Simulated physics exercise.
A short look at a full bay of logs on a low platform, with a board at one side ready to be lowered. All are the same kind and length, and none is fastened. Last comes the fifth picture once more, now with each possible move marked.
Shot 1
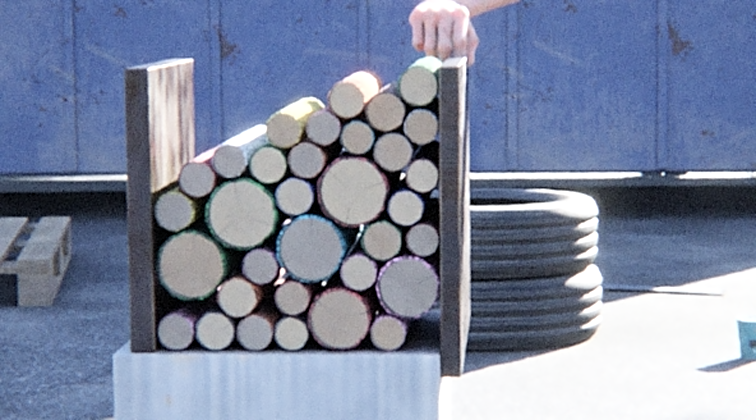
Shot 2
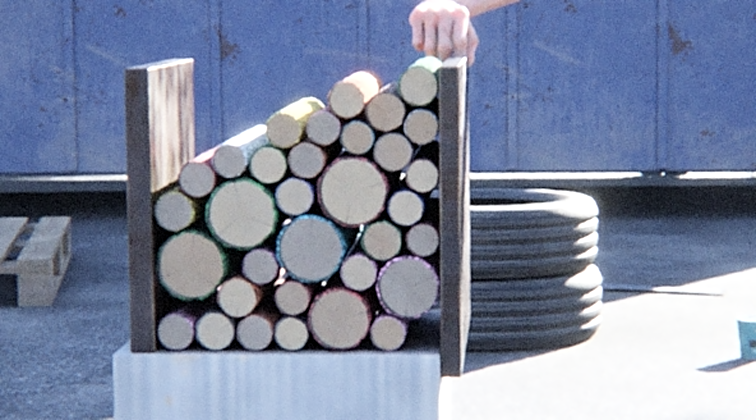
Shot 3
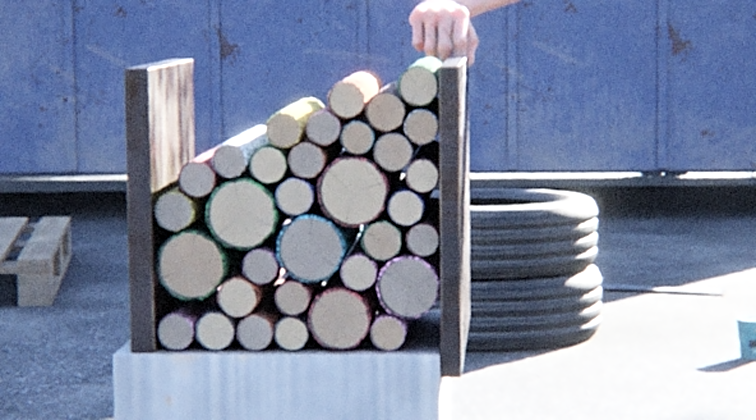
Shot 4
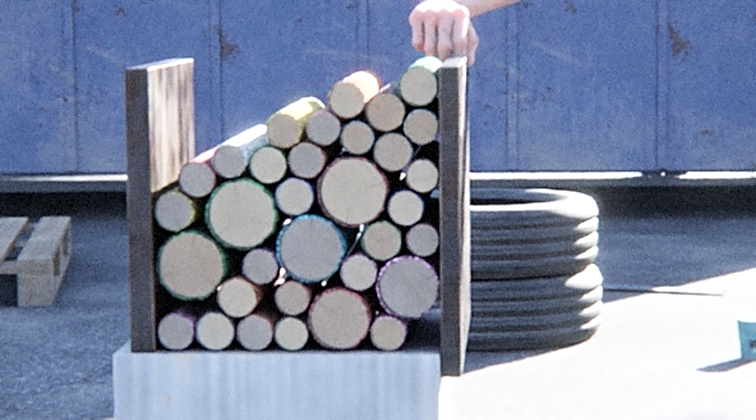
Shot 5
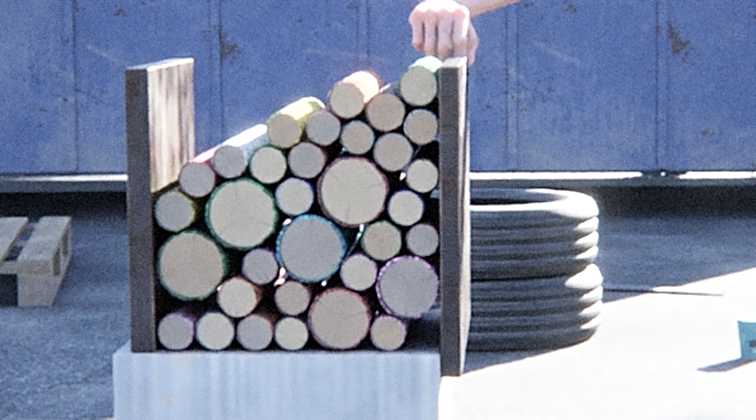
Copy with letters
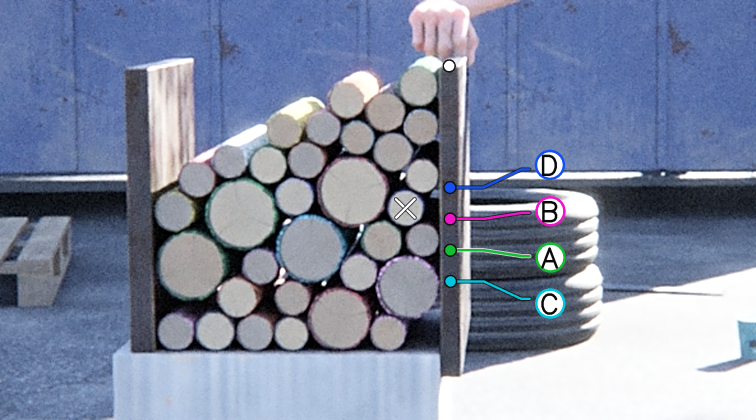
A hand stays still atop the right board beside a stack of round logs.
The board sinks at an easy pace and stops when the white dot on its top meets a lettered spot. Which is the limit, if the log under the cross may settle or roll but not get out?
A is the limit.
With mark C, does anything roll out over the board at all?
Yes, at C.
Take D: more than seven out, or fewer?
Fewer than seven.
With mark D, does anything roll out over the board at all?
Yes.
On the marked copy, A at (450, 250); B at (450, 219); C at (451, 282); D at (450, 187); the cross at (406, 208); the white dot at (449, 66).
Taking A. A third of the way, top of the board (439, 147).
Two thirds of the way, top of the board (440, 240).
When it is over, top of the board (440, 249), about six out over the board, the crossed one still inside.
As for the rest, B keeps the crossed one inside; C lets the crossed one out; D keeps the crossed one inside.
